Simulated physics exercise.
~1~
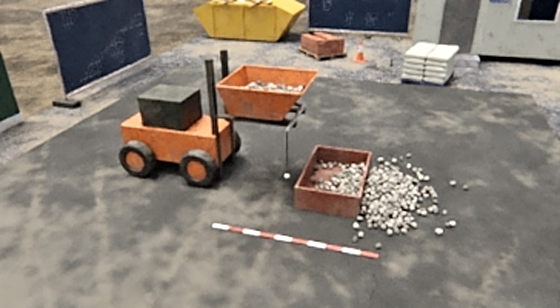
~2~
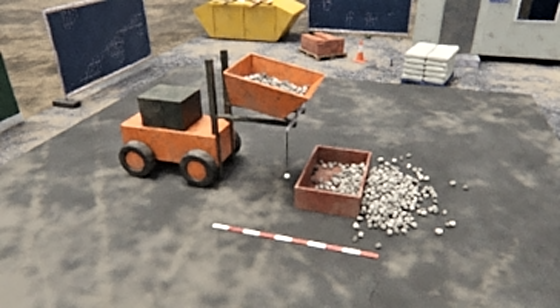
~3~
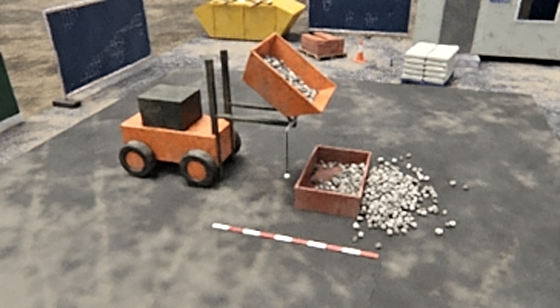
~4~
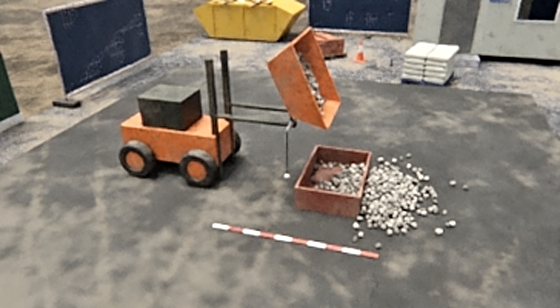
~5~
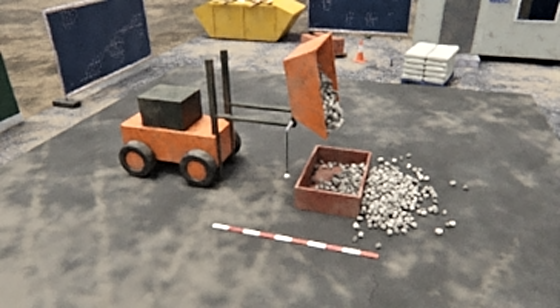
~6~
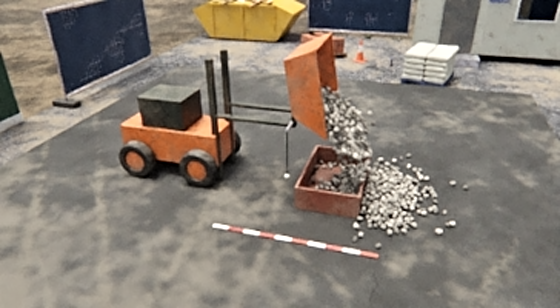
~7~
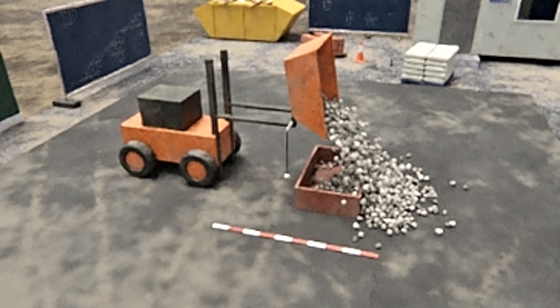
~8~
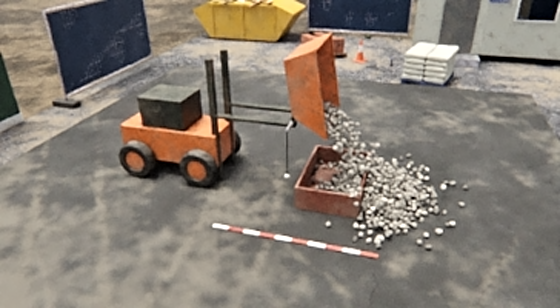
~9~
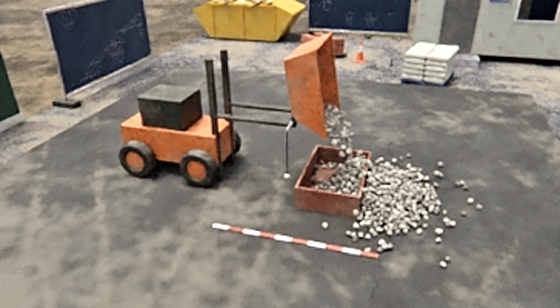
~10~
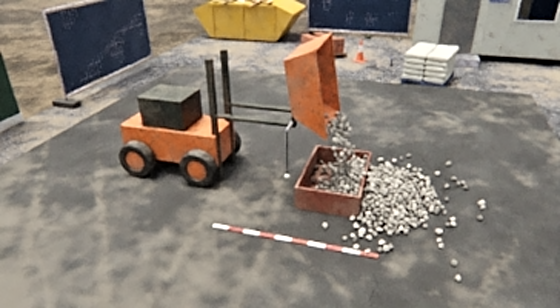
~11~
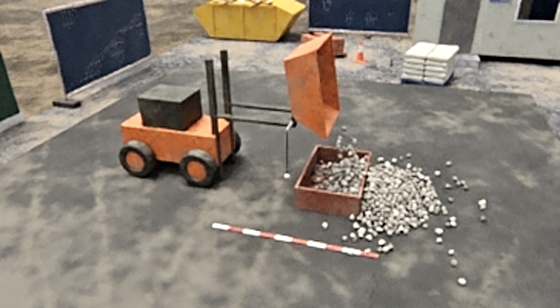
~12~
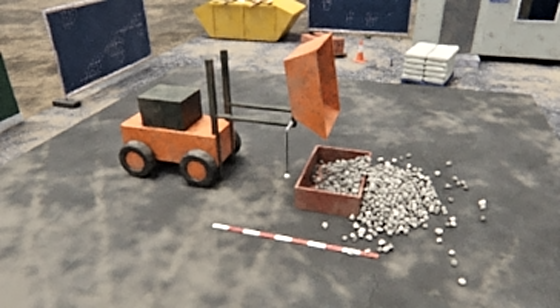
On a dark yard floor, an orange forklift's raised skip tips steeply, pouring grey stones into a bin and the surrounding spilled heap.
